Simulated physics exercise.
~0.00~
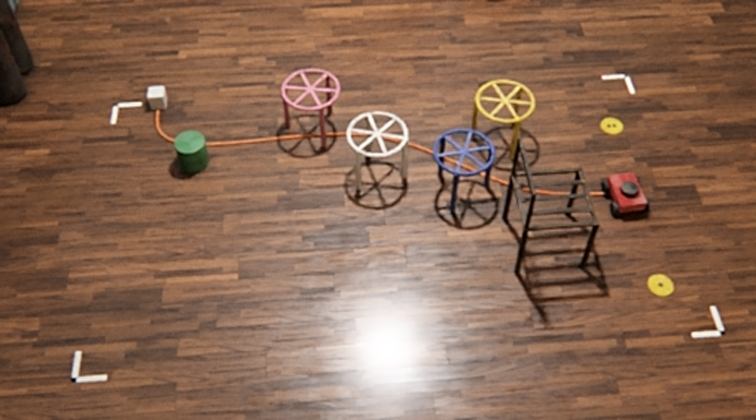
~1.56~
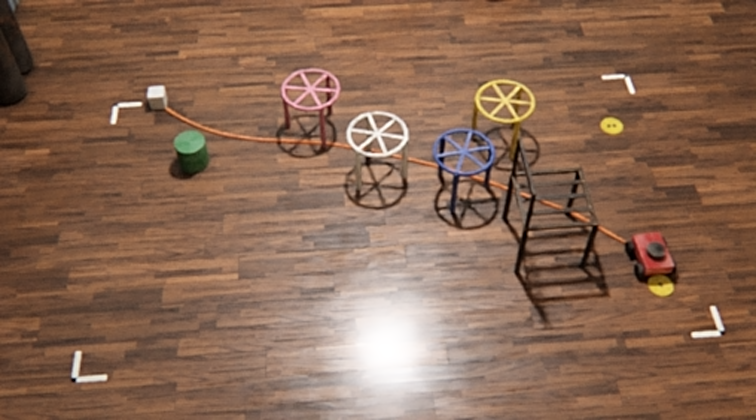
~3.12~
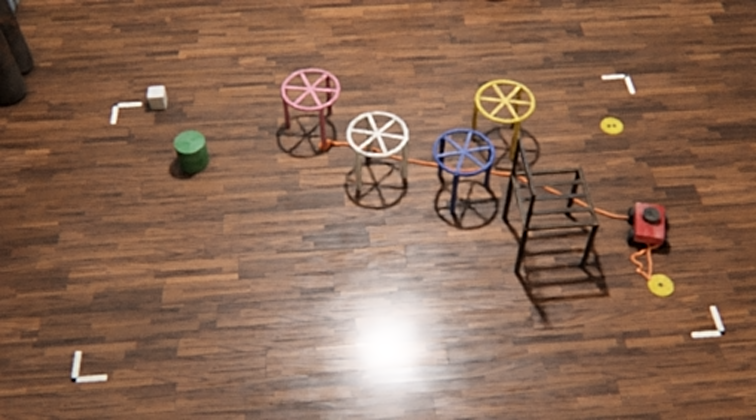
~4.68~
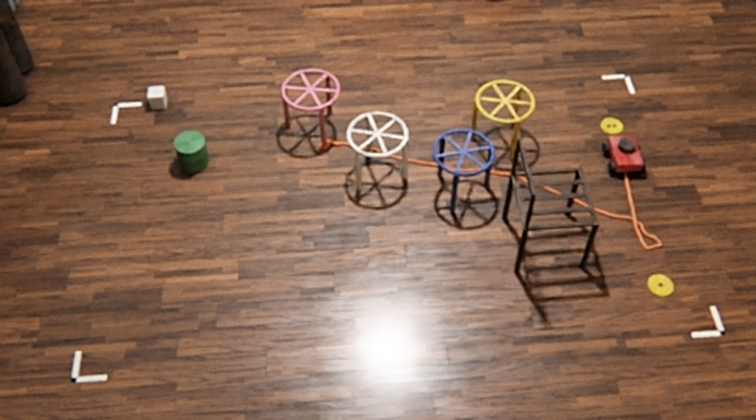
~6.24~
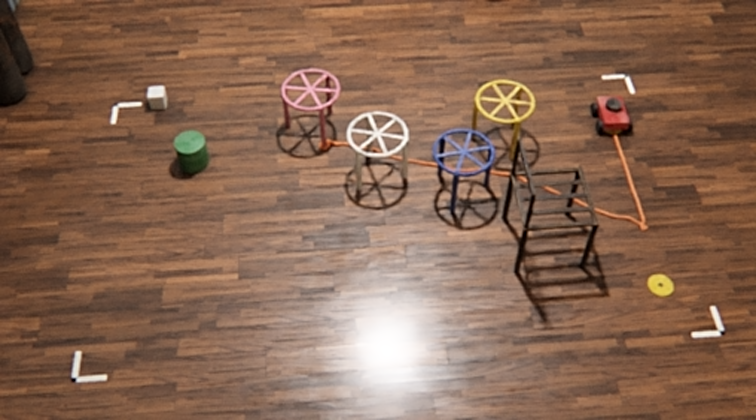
A small red cart trailing an orange lead past stools and a black chair frame rolled down to one yellow mark, its plug pulling out of the white block, then drove up to the other yellow mark, leaving everything else standing.
